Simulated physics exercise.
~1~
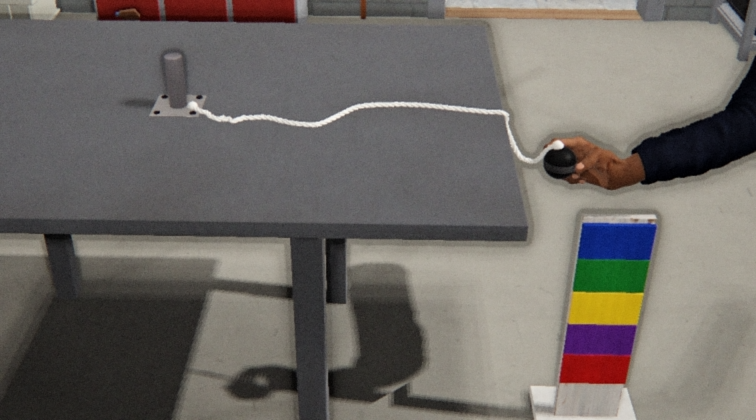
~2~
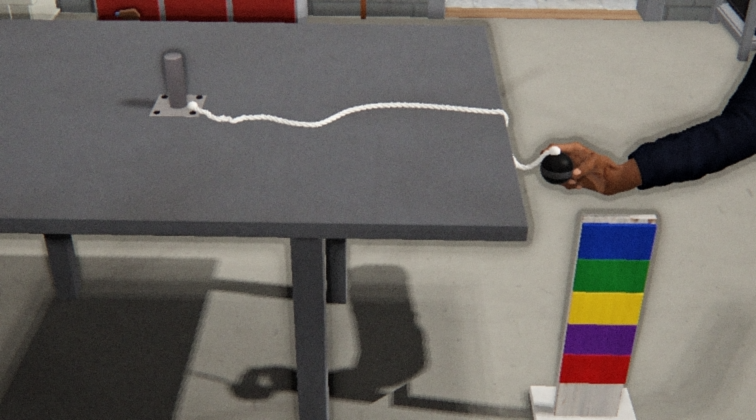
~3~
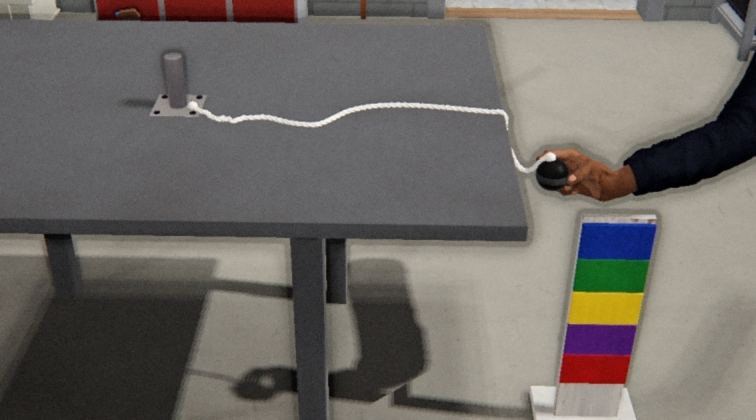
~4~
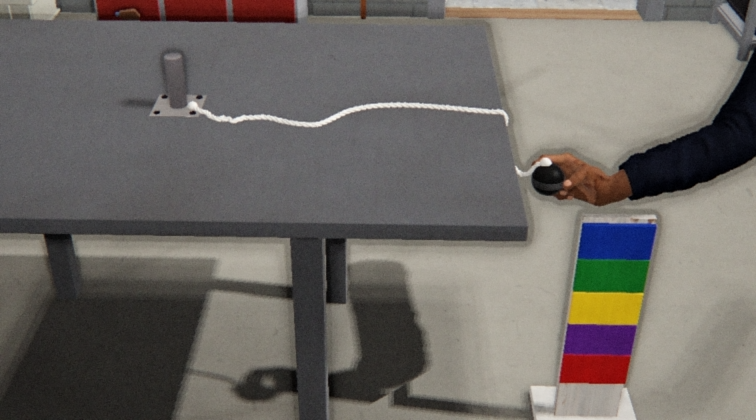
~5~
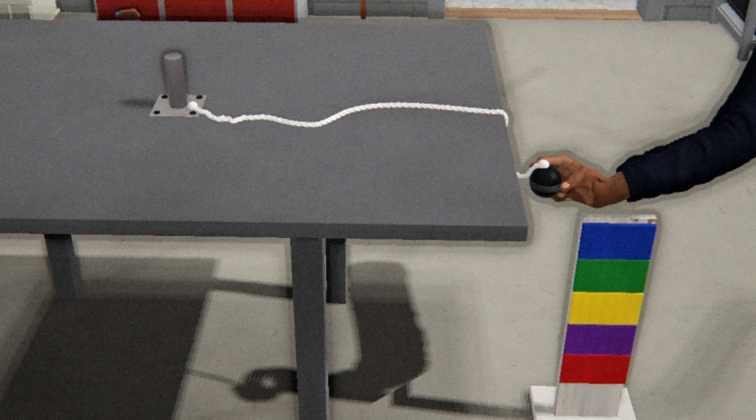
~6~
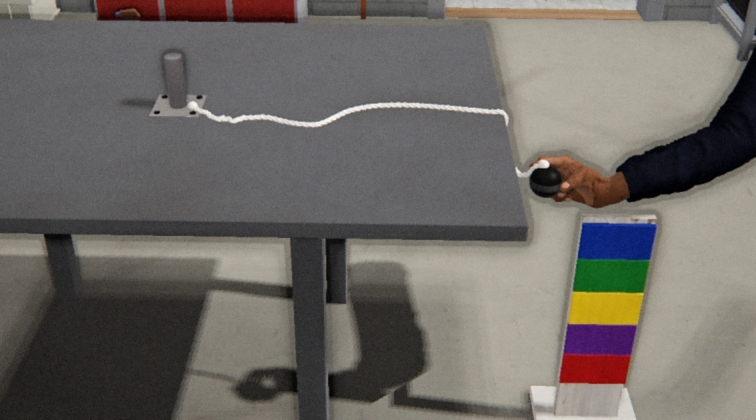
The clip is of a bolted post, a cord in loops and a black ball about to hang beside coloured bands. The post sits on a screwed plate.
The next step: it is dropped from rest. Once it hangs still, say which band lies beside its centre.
It is the green band.
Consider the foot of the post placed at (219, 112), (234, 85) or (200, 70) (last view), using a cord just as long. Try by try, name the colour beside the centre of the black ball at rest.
First try: Yellow; second try: Yellow; third try: Green.
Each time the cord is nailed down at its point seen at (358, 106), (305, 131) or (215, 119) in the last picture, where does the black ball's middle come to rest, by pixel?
About (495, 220), (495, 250) and (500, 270).
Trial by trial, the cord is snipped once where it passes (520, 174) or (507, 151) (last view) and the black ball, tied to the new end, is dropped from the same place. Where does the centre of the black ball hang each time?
(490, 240) and (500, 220).
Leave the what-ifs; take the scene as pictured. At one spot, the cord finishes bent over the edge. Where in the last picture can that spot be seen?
That spot is near (459, 109).
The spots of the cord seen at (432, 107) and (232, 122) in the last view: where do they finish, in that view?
Near (483, 122) and (263, 110).
A little later, ball near (479, 256); level with green.
Next, ball near (514, 271); level with green.
When it is over, ball near (498, 271); level with green. Its middle rests at the green band.
